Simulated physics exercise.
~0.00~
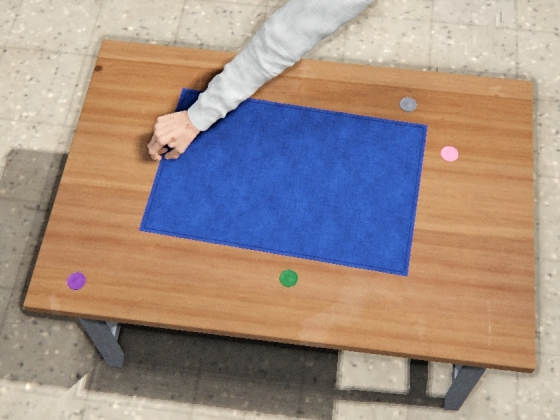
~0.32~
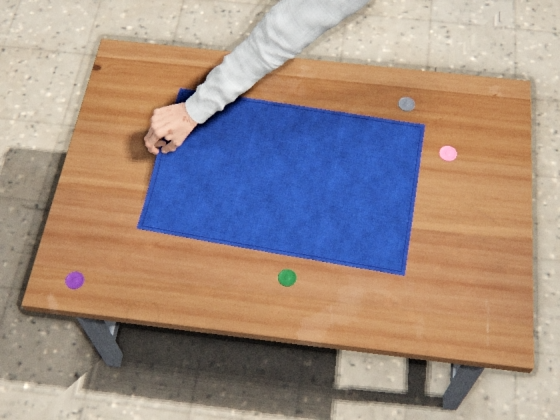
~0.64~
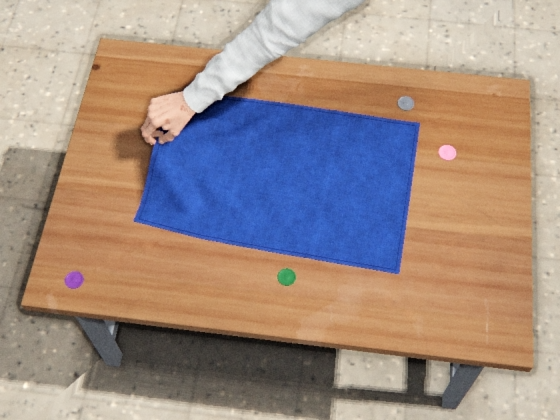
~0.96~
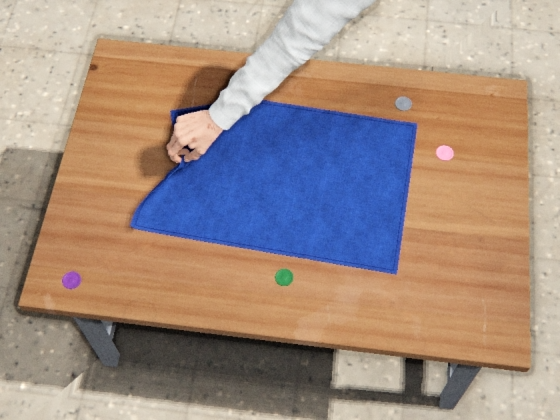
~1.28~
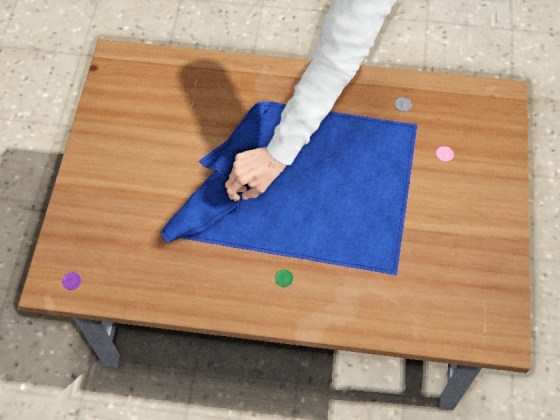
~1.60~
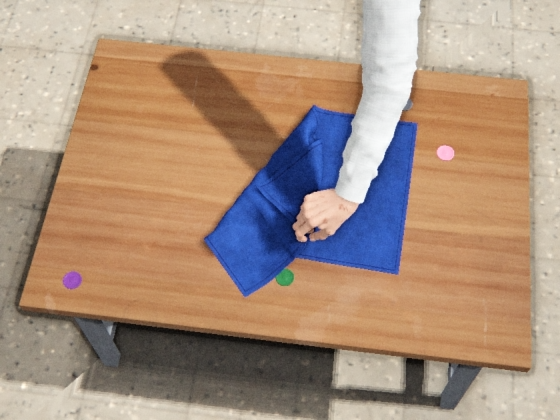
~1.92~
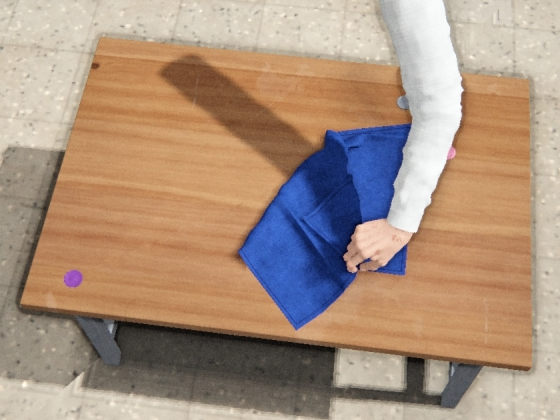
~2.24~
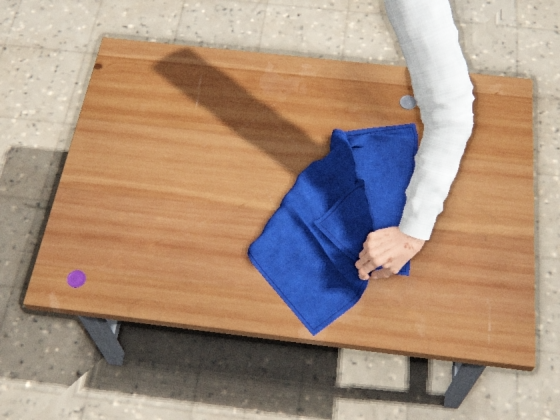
A wooden side table stands on a pale tiled floor, seen from above through a slightly swaying camera. A blue napkin lies across its middle, with a purple badge at the lower left, a green token just below the cloth, and a grey badge and pink cap at the upper right. A hand reaching in from the top pinches the napkin's upper left corner, lifts it and draws it right and downward, folding the cloth over. The napkin slides over the green token, hiding it. It ends rumpled at right of centre, still held, with the purple and grey badges uncovered.
